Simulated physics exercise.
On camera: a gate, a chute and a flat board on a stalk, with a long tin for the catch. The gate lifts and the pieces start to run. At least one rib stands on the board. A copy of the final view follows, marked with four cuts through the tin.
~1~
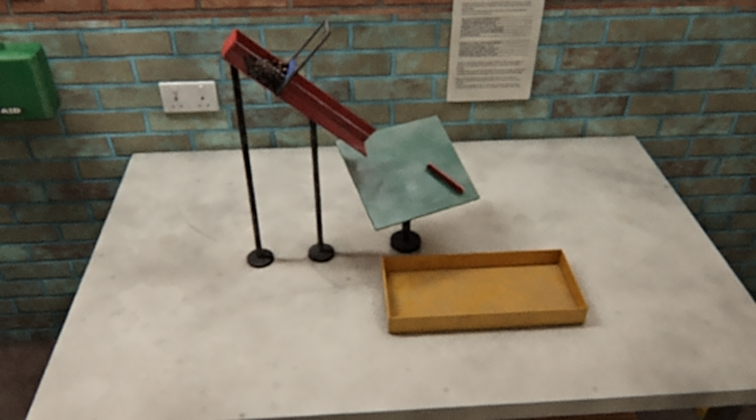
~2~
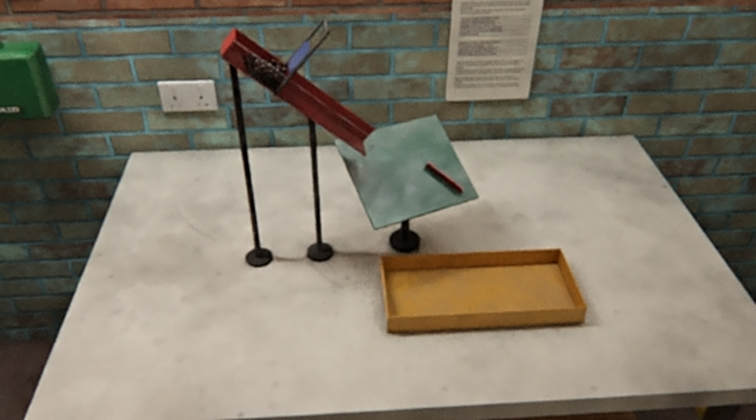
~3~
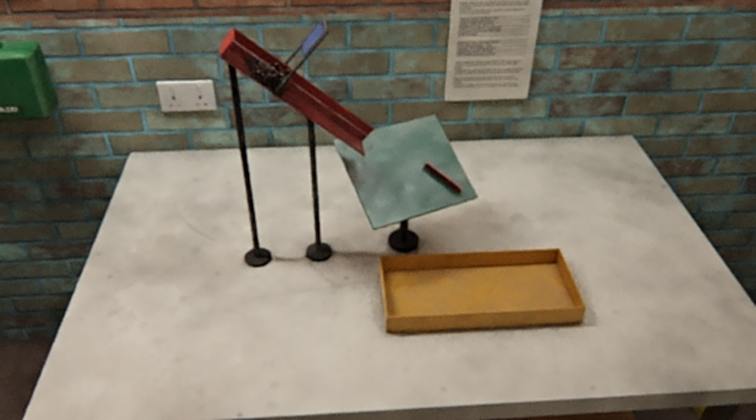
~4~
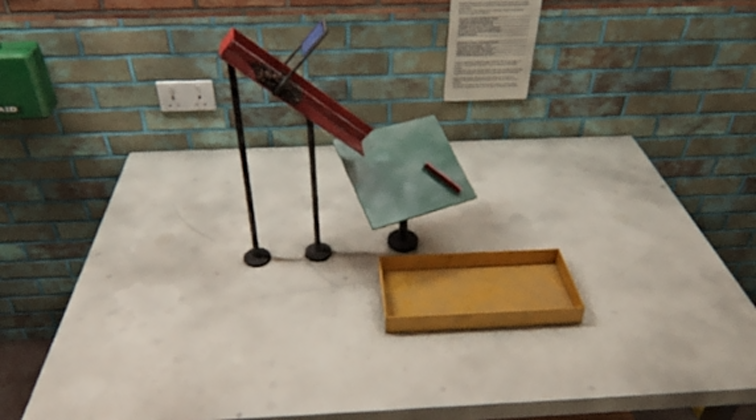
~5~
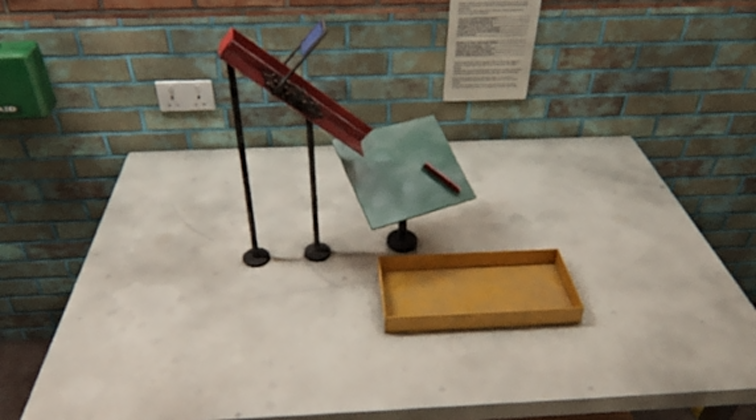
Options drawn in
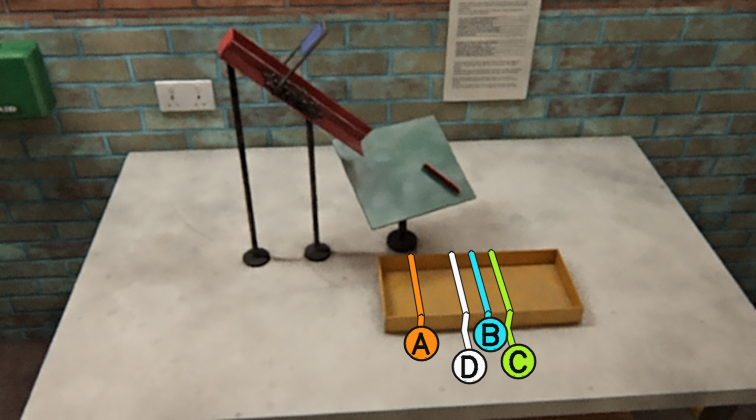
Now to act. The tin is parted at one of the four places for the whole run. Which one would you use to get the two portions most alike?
It is C.
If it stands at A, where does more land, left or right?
More lands on the right.
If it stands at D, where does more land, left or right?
More lands on the right.
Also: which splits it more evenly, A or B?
That is line B.
On the marked copy, line A crosses the front rim at (421, 316); line B crosses the front rim at (488, 312); line C crosses the front rim at (509, 311); line D crosses the front rim at (466, 313).
With A, of what is caught, a stray few on the left of the divider, nearly all on the right.
With B, of what is caught, a small part on the left of the divider, most on the right.
With C, of what is caught, about half on the left of the divider, about half on the right.
With D, of what is caught, a small part on the left of the divider, most on the right.
